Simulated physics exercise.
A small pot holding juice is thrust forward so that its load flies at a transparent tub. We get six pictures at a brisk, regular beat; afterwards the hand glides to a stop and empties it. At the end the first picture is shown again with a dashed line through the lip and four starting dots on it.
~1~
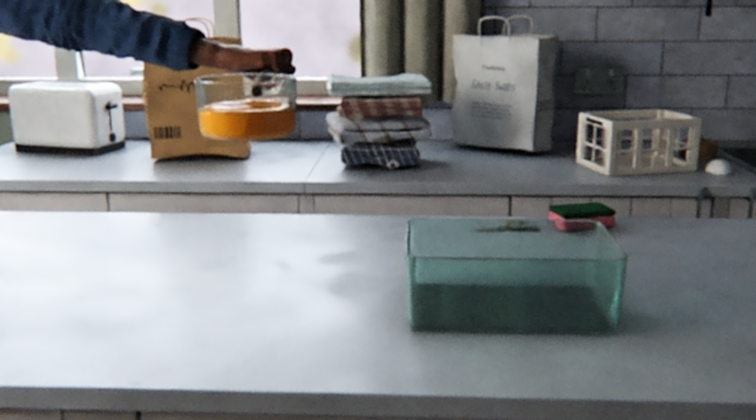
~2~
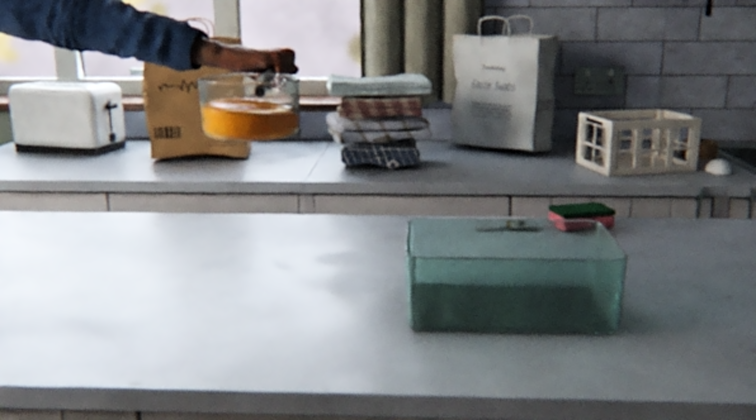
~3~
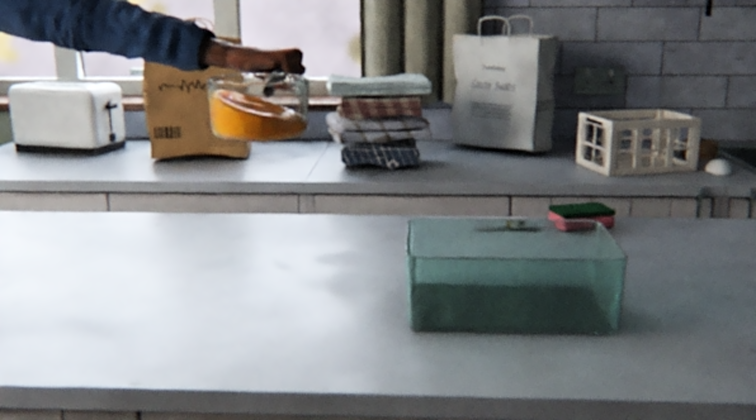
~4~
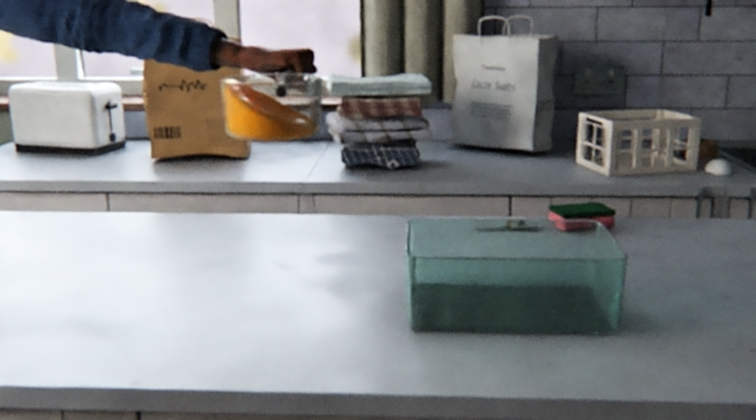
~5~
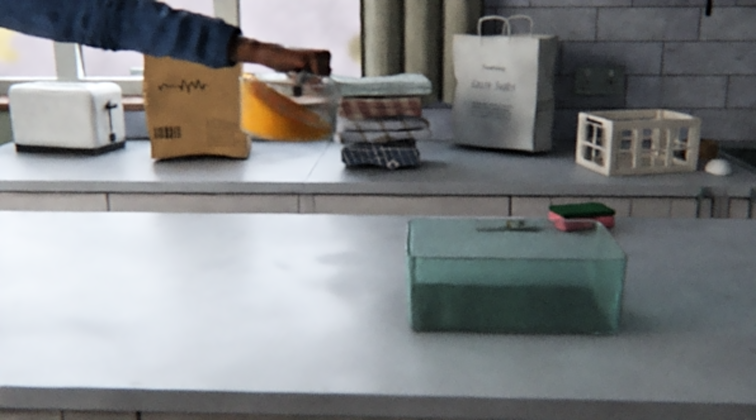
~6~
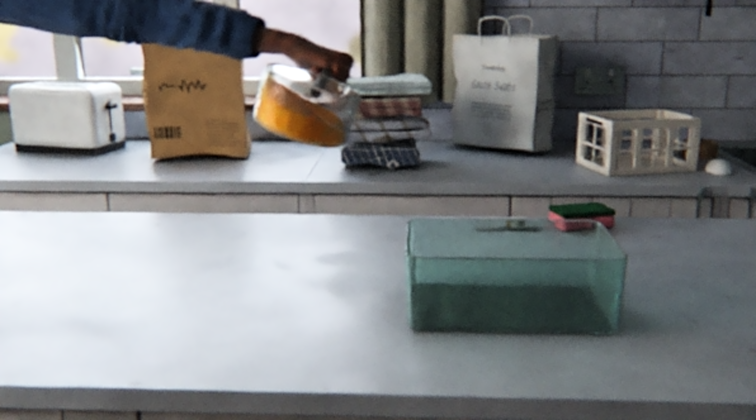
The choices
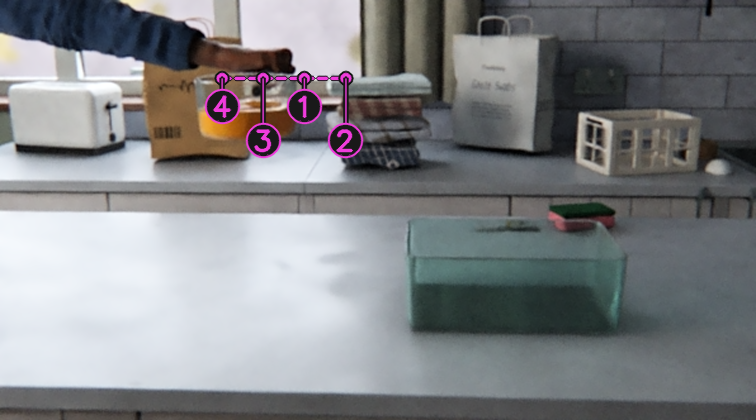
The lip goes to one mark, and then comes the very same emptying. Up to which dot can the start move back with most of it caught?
That is place 3.
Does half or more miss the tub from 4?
Yes.
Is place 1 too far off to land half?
No, not at all.
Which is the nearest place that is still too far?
The answer is 4.
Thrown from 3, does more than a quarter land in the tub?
Yes.
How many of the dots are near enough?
Three.
On the marked copy, 1 at (304, 78); 2 at (345, 78); 3 at (263, 78); 4 at (222, 78).
With 1, about 82 % lands in the tub, 7 % falls short and 11 % goes beside or beyond.
With 2, about 87 % lands in the tub, 9 % falls short and 4 % goes beside or beyond.
With 3, about 64 % lands in the tub, 28 % falls short and 8 % goes beside or beyond.
With 4, about 38 % lands in the tub, 58 % falls short and 4 % goes beside or beyond.
